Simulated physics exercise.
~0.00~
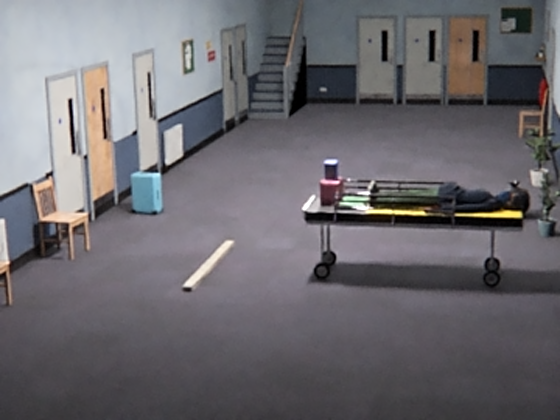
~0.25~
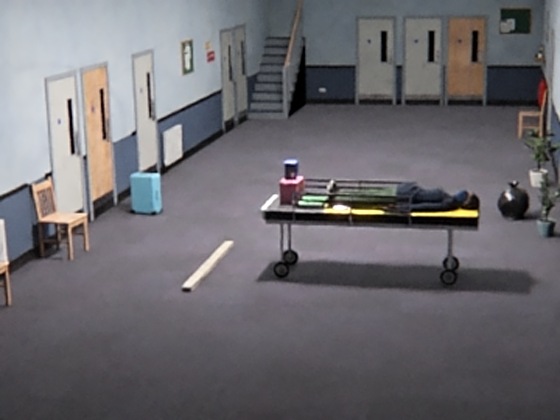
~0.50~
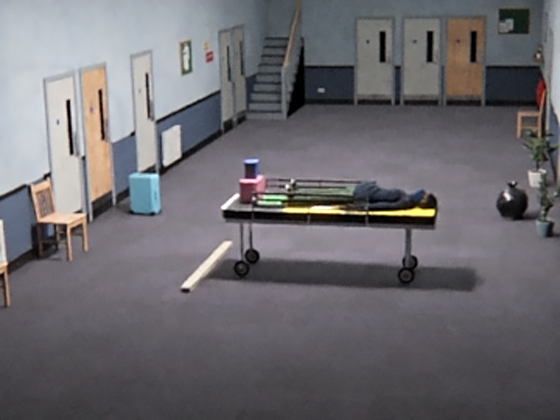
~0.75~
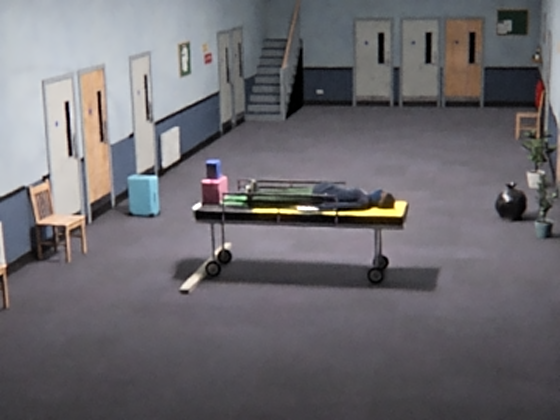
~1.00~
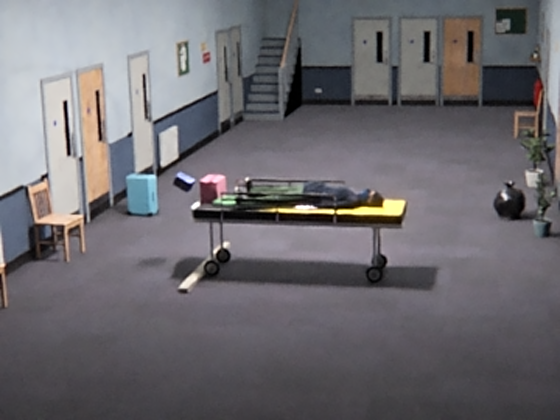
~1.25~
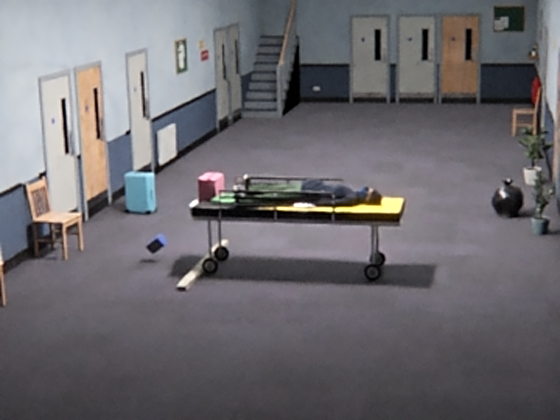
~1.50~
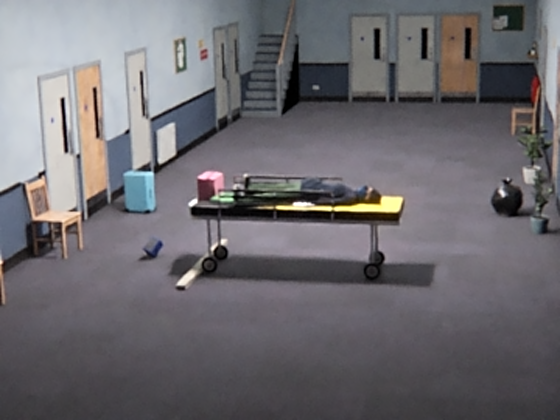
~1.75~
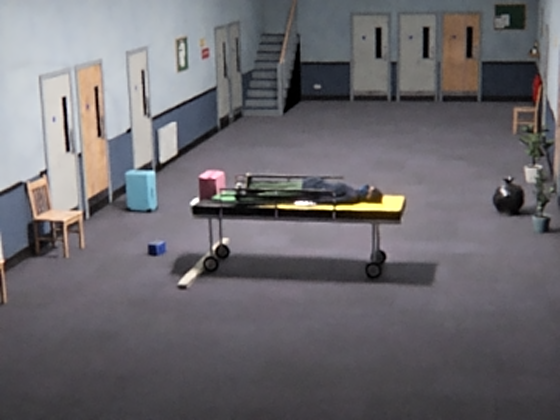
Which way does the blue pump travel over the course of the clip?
The blue pump moves to the left, first riding on the trolley and then flying off its left end as it falls to the floor.
To begin with, a wheeled trolley carrying a person lying flat rolls left across a wide corridor, with a pink holdall, a small blue pump and a green folder at its left end. It heads towards a pale sill lying on the floor. The trolley reaches the sill and stops abruptly, and the blue pump, sitting above the holdall, flies off to the left. The pump tumbles down to the floor and comes to rest there. The pink holdall stays upright on the trolley, the green folder stays on too, and the person remains lying aboard.
